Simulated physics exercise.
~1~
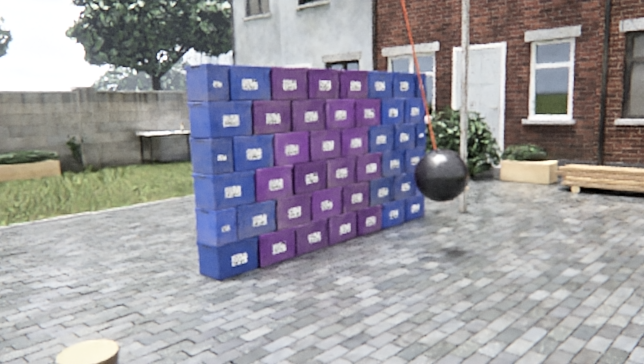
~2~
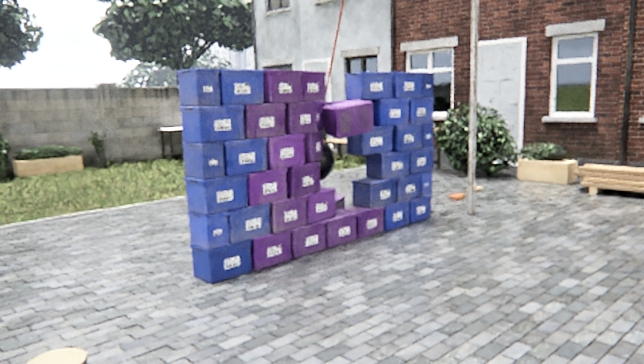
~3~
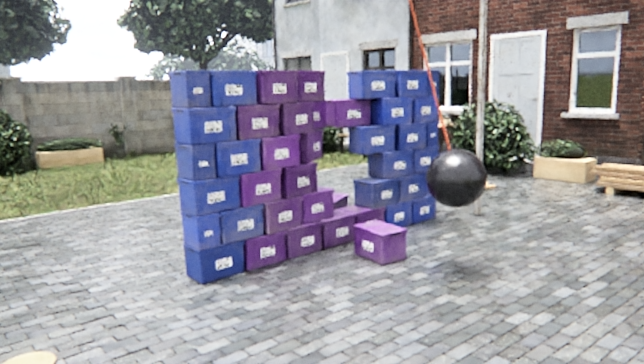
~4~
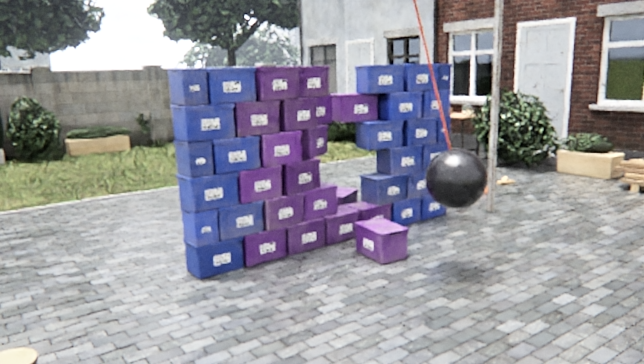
A dark ball swings through a blue and purple box wall, leaving a gap.
